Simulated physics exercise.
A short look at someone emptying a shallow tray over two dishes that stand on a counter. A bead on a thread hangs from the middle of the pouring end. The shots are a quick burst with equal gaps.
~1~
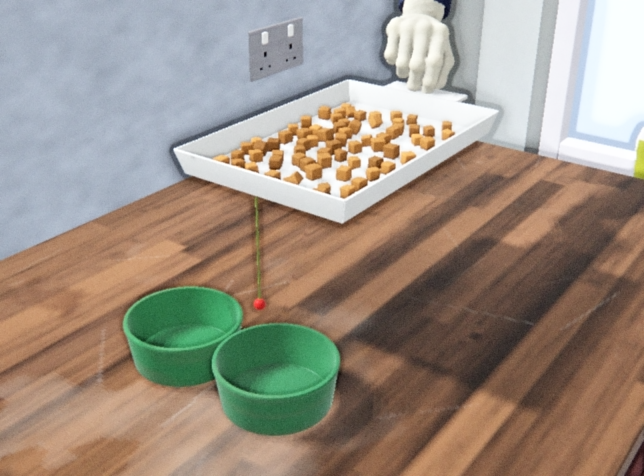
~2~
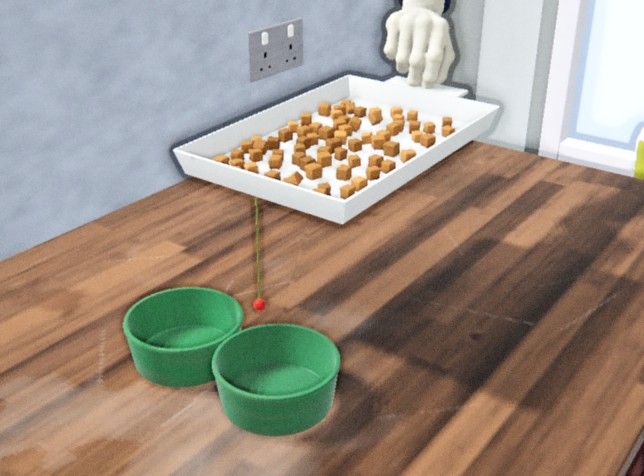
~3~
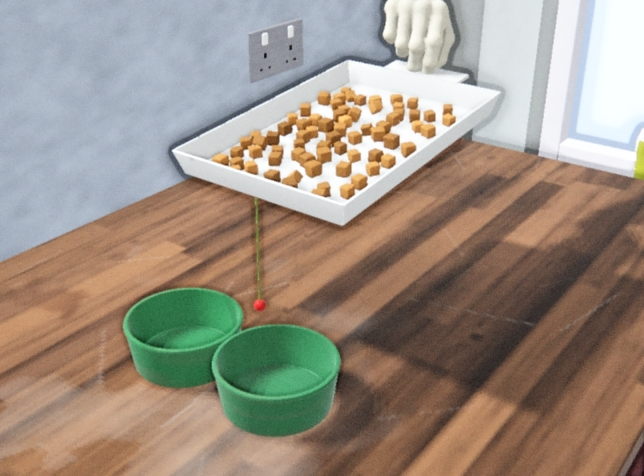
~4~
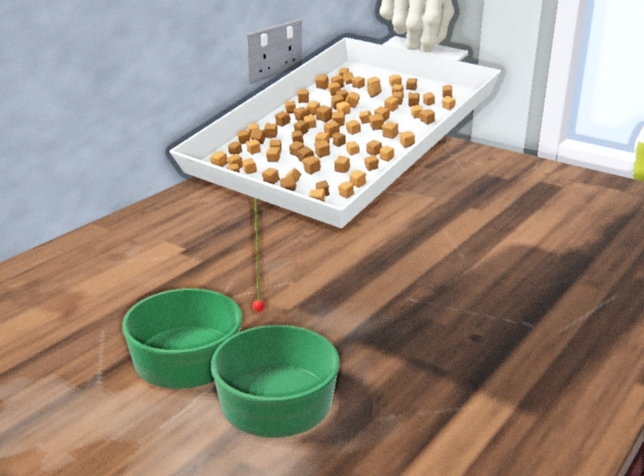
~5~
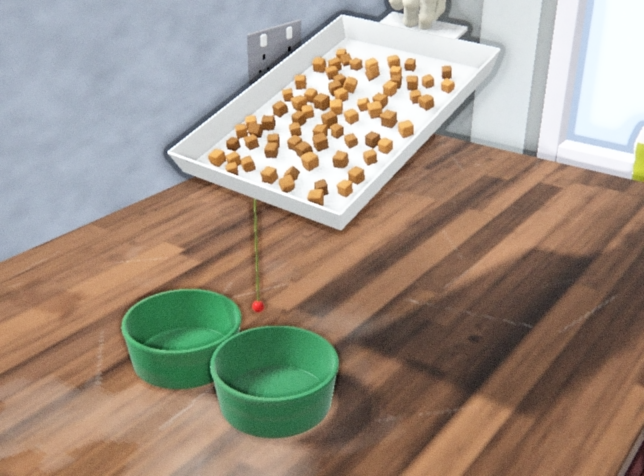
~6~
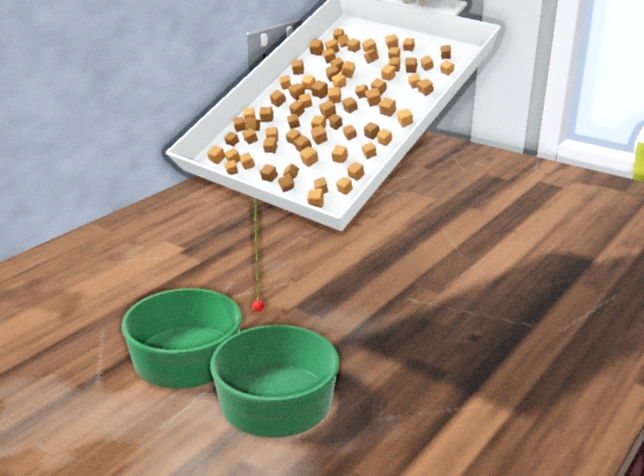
A white hand steadily raises the far end of a shallow tray of brown cubes.
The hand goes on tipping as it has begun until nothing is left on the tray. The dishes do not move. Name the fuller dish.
Fuller: The right-hand dish.
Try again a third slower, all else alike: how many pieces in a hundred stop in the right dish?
It comes to 40 per cent or so.
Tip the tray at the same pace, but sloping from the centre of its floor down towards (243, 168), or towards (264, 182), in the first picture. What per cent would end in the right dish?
First some 0, then 20 per cent.
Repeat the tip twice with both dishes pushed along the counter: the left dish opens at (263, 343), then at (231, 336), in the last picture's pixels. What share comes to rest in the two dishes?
Near 60 % and 70 %.
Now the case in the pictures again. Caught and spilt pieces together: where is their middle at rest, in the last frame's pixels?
Around (254, 397).
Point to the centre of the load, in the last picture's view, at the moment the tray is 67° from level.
Close to (279, 165).
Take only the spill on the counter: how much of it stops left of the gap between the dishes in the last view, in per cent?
Roughly 90 in a hundred.
Just after the last frame, tray tipped steeply; every one on the tray.
A moment on, tray tipped past a quarter turn; the larger part on the tray; about a tenth in the right dish; just a few outside both; just a few in the air.
Further on, tray tipped past a quarter turn; roughly half in the right dish; about a tenth in the left dish; roughly a third outside both.
When it is over, tray tipped past a quarter turn; roughly half in the right dish; about a tenth in the left dish; roughly a third outside both.
